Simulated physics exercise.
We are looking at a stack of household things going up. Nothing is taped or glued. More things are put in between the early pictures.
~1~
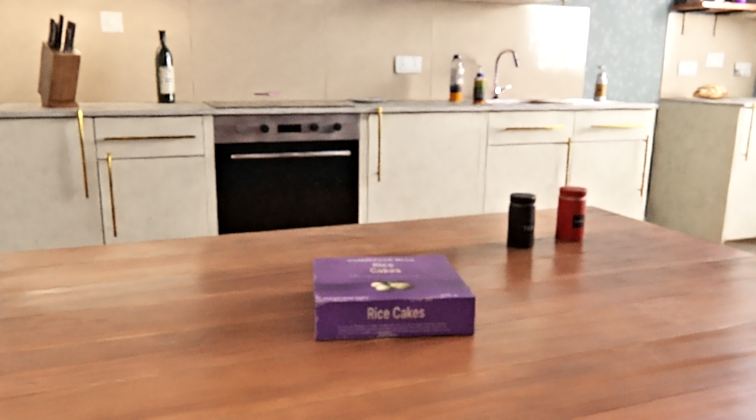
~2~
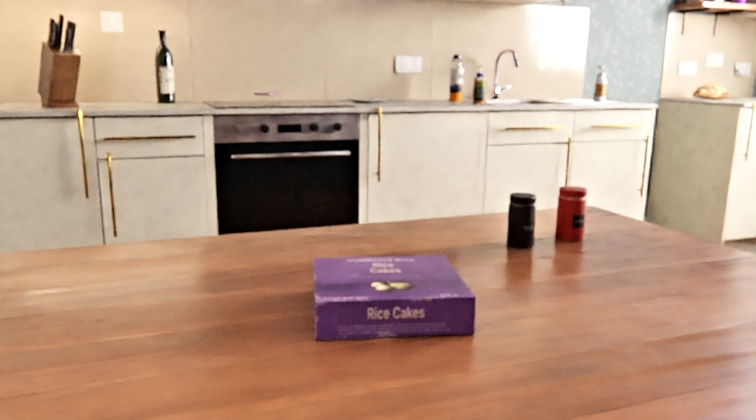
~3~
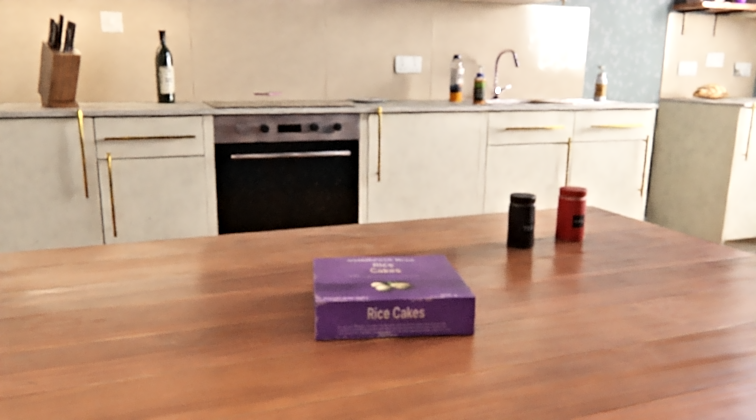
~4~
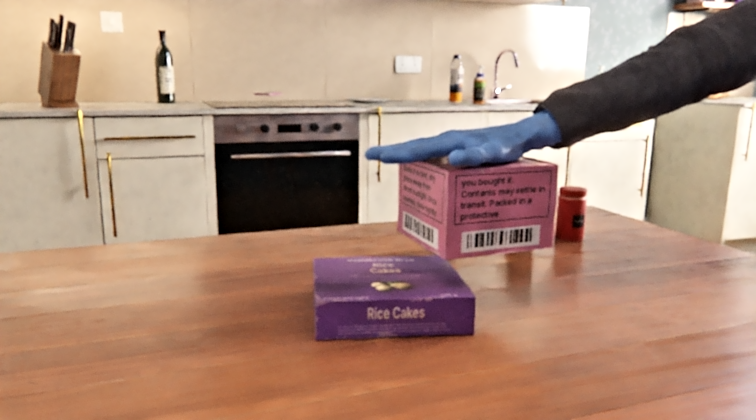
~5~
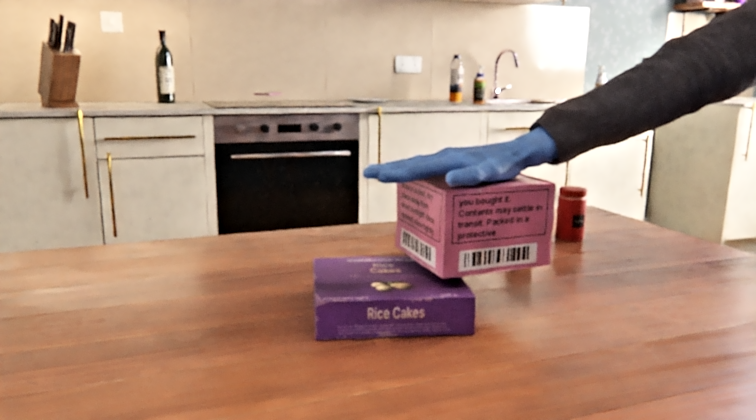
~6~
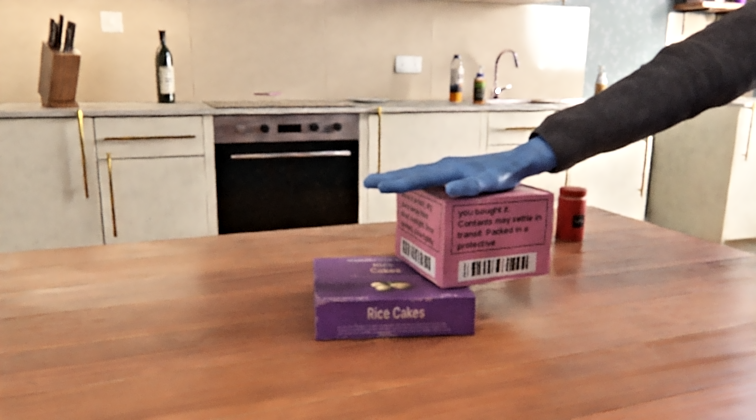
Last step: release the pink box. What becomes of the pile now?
Something falls.
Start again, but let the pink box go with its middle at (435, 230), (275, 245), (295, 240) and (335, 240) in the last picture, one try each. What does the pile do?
Attempt one, the pile survives; attempt two, it falls over; attempt three, it falls over; attempt four, it survives.
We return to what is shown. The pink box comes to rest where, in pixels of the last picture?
The object winds up at approximately (489, 238).
Then, 0.30 s later than the last frame, pink box tilted by 31° near (488, 233).
Then, 0.60 s later than the last frame, pink box tilted by 27° near (486, 236).
Then, 1.40 s later than the last frame, pink box tilted by 26° near (487, 237).
Then, 2.50 s later than the last frame, pink box tilted by 26° near (488, 237).
When it is over, left askew, pink box; the other 3 as before. End places, in pixels of the last picture, pink box near (489, 237). The pile gives way.
